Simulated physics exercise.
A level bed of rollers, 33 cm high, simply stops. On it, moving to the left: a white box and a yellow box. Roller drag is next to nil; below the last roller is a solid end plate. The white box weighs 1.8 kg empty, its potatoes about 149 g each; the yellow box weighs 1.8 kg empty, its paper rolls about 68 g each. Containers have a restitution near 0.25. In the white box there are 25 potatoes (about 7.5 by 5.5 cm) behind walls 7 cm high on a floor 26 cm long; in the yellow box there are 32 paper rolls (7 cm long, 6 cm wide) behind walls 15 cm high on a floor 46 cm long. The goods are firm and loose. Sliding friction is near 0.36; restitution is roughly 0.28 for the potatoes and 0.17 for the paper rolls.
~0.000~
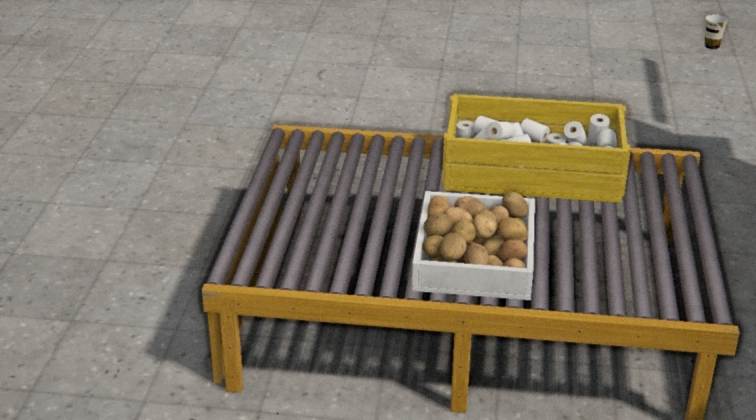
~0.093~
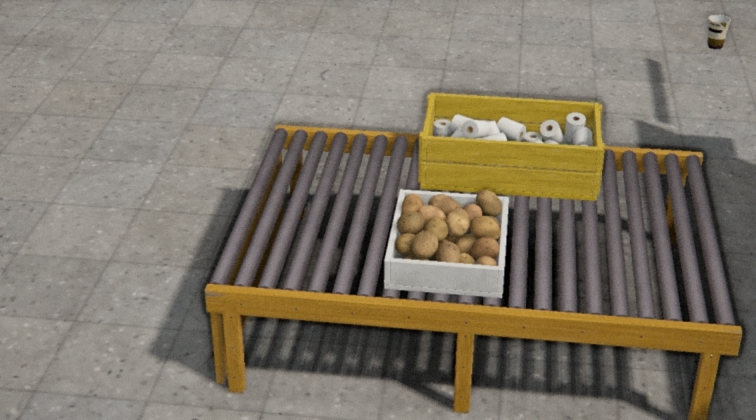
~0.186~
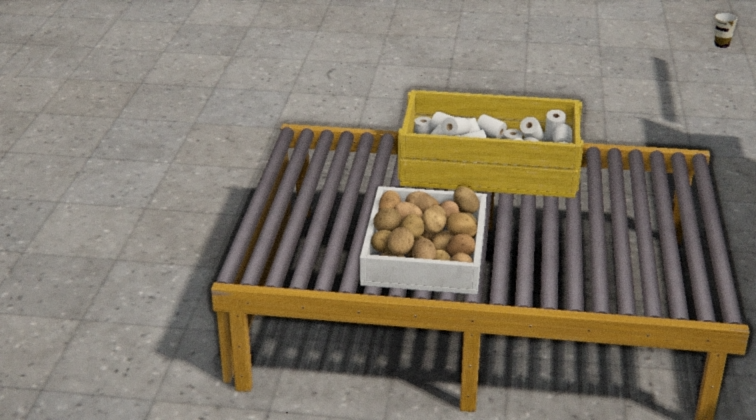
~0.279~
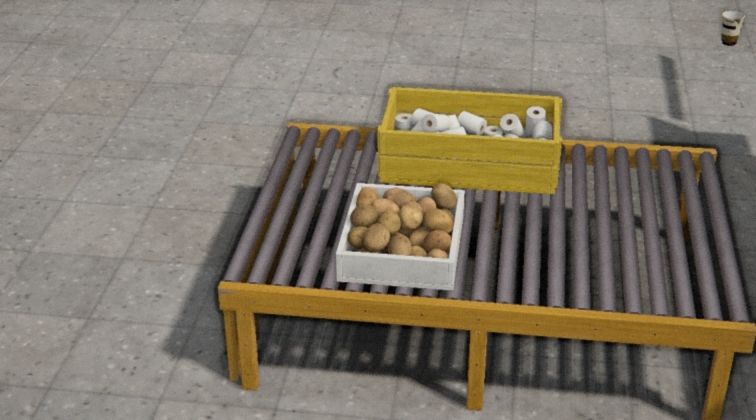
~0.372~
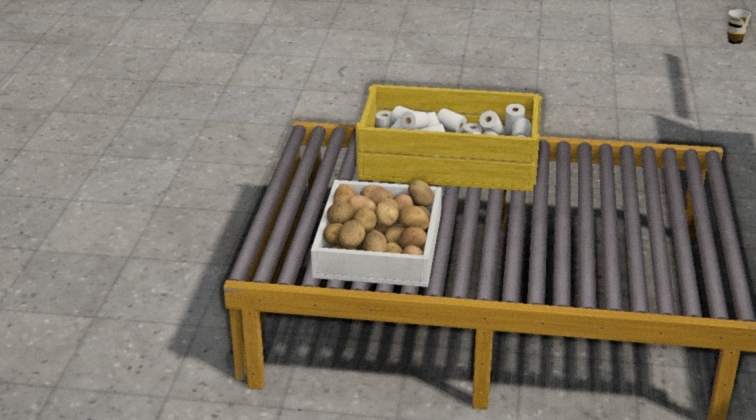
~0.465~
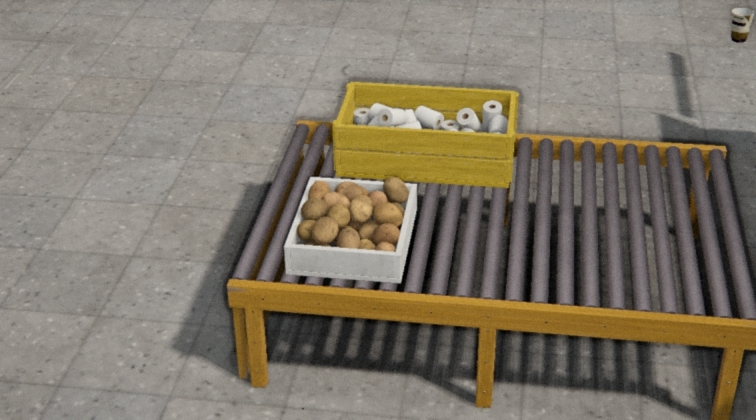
Roller table on grey paving, with a yellow box of white paper rolls and a white box of potatoes sliding left together.
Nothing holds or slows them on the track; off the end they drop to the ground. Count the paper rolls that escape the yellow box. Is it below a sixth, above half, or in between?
The yellow box loses fewer than one in six of its paper rolls.
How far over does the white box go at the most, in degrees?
About 50°.
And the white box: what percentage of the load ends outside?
White box 40 per cent.
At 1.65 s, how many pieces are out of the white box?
About: White box 10.
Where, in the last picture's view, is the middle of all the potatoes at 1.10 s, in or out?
Near (162, 278).
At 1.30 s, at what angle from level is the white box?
About 40°.
After 0.62 s, the overhang begins.
After 1.10 s, the white box leans 50° with 4 of 25 out and the yellow box leans 3° with 0 of 32 out.
After 1.30 s, the white box leans 42° with 12 of 25 out and the yellow box leans 36° with 0 of 32 out.
After 1.65 s, the white box is level with 10 of 25 out and the yellow box is level with 1 of 32 out.
Final count (at 2.19 s), the white box is level with 10 of 25 out and the yellow box is level with 1 of 32 out. Asked share, 1 of 32, 3 per cent.
